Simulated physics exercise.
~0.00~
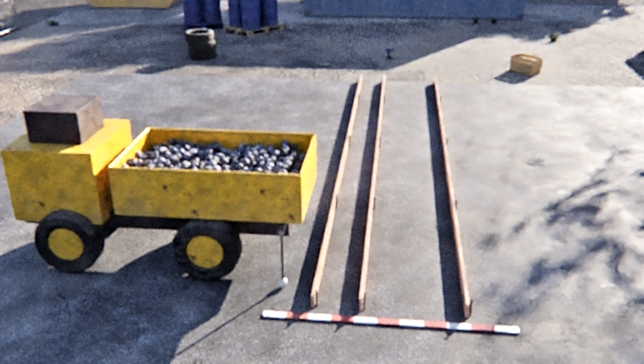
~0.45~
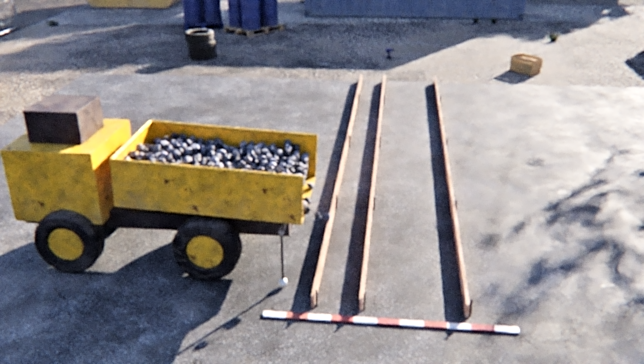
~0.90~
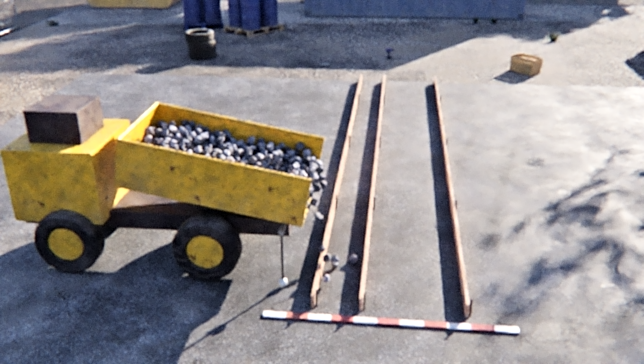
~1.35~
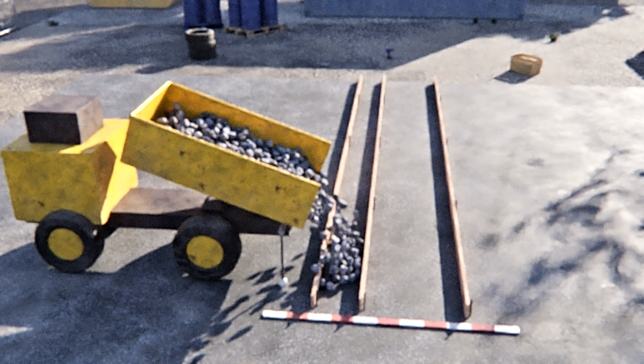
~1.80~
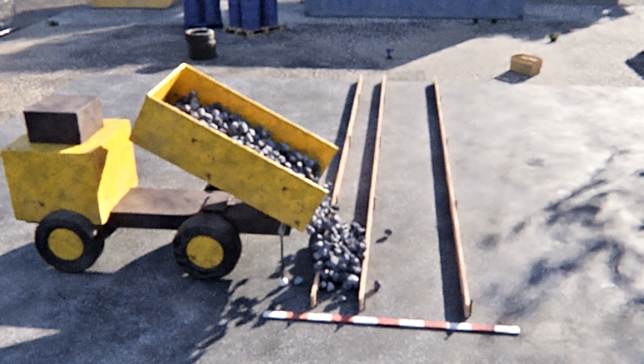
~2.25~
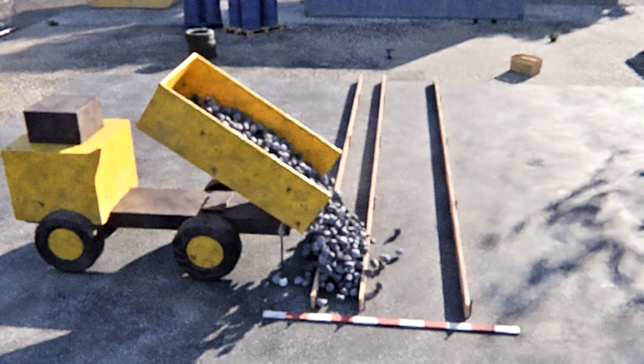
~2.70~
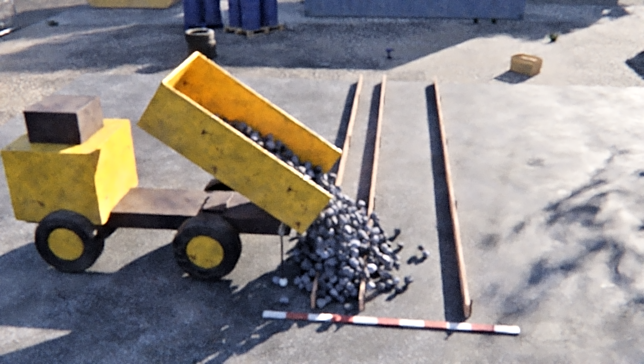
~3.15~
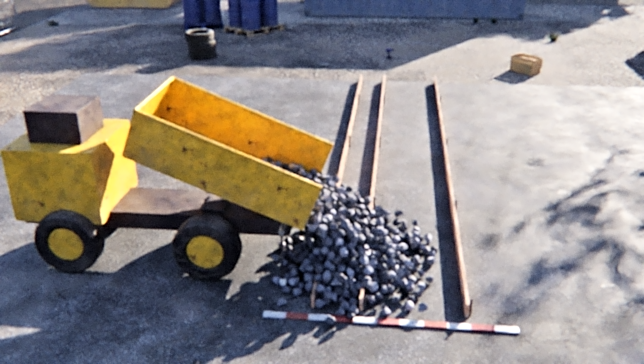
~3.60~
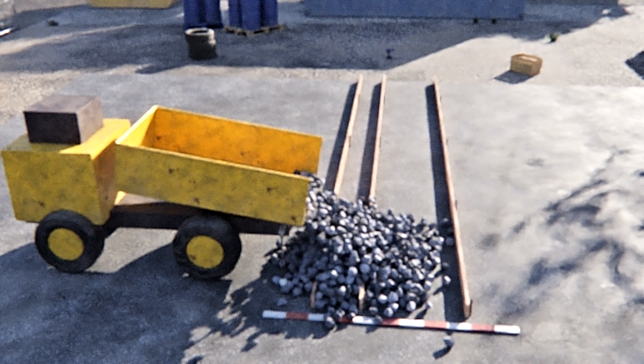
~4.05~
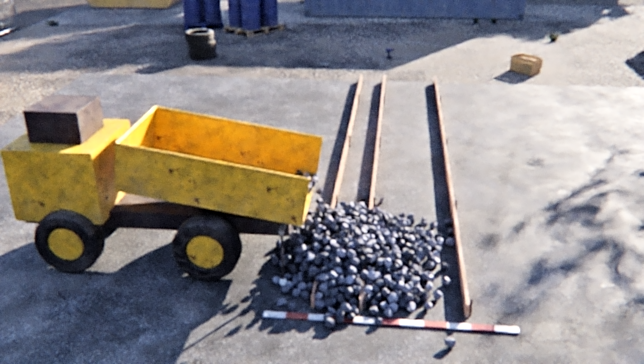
Yellow tipper truck raising its bed and spilling dark stones rightward across low boards, then lowering it partway beside the settled heap.
